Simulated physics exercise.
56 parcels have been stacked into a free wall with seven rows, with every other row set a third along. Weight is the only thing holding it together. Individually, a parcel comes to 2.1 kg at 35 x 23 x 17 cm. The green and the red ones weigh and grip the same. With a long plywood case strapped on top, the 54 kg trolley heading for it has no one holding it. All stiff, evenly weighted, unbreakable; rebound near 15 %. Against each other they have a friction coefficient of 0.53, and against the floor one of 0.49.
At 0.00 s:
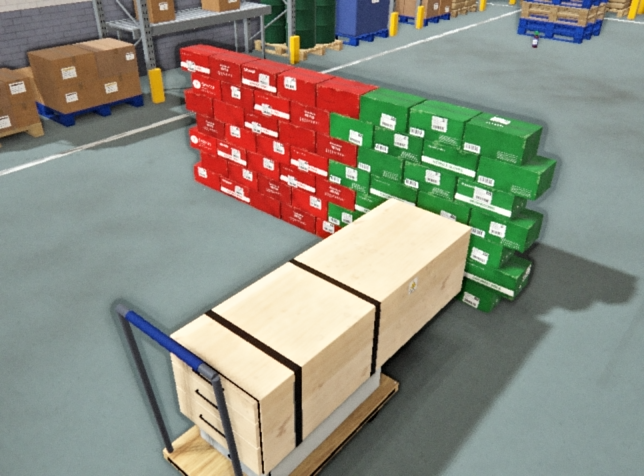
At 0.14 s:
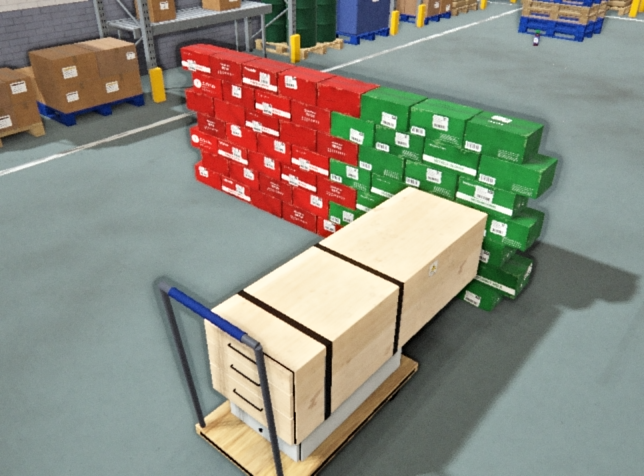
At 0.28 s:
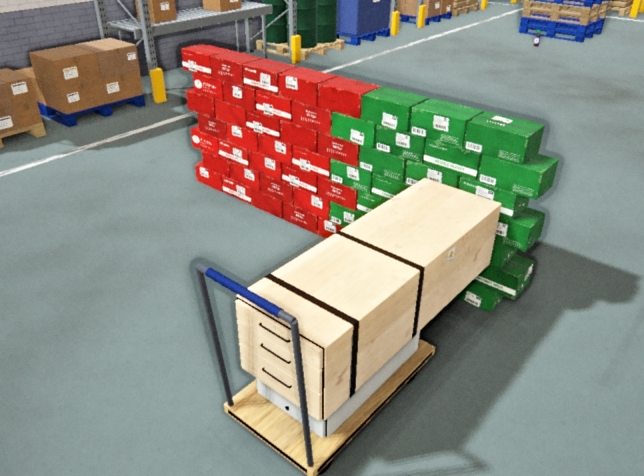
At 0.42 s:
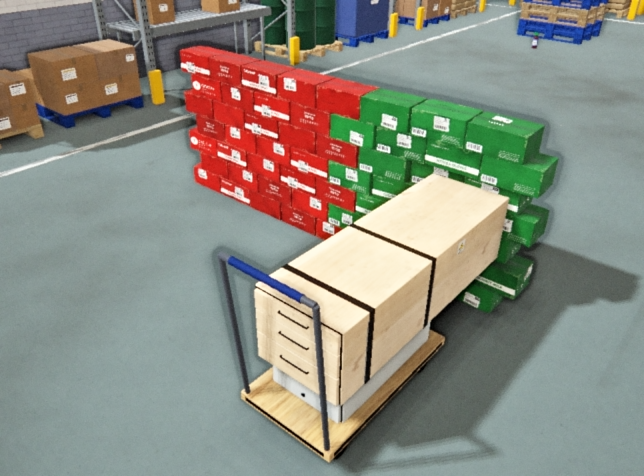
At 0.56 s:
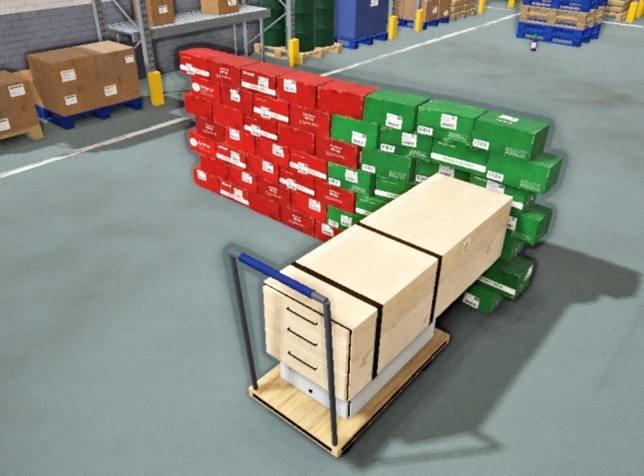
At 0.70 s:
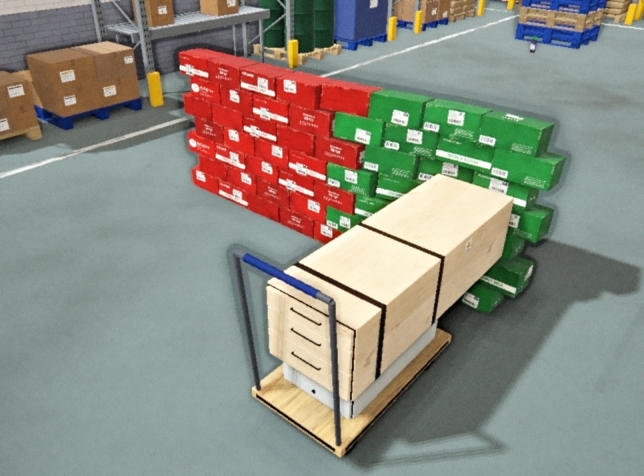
Unattended trolley carrying a long wooden crate rolling into the green end of a red and green parcel wall, nudging boxes slightly.
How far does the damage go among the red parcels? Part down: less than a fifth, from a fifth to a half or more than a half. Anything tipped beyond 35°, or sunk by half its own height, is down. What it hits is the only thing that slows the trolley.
Below one in five.
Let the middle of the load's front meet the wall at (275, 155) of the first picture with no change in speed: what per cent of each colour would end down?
The red ones would be 0 per cent down and the green ones 0 per cent.
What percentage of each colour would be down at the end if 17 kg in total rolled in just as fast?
Down at the end: Red 0 per cent, green 0 per cent.
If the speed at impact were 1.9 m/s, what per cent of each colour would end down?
Share down, in per cent: Red 0, green 70.
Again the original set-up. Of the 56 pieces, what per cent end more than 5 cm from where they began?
30 in a hundred end up shifted.
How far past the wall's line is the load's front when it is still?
15 cm.
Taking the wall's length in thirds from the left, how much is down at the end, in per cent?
Per cent by third - left: 0; middle: 10; right: 70.
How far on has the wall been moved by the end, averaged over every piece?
Mean shift: Around 20 cm.
Around 1.06 s, load 16 cm past the wall's line, stopped; none of the 32 red parcels down (0 of 56 in all colours); top red parcel unmoved; top green parcel tipped 21°.
Around 1.38 s, load 16 cm past the wall's line, stopped; 1 of the 32 red parcels down (16 of 56 in all colours); top red parcel unmoved; top green parcel tipped 50°, 16 cm lower.
Around 1.68 s, load 16 cm past the wall's line, stopped; 1 of the 32 red parcels down (16 of 56 in all colours); top red parcel unmoved; top green parcel on its side.
Finally (3.7 s), load 16 cm past the wall's line, stopped; 1 of the 32 red parcels down (16 of 56 in all colours); top red parcel unmoved; top green parcel on its side. That is 3 per cent. Seen by the last camera, middles, top red parcel near (234, 72), top green parcel near (415, 182).
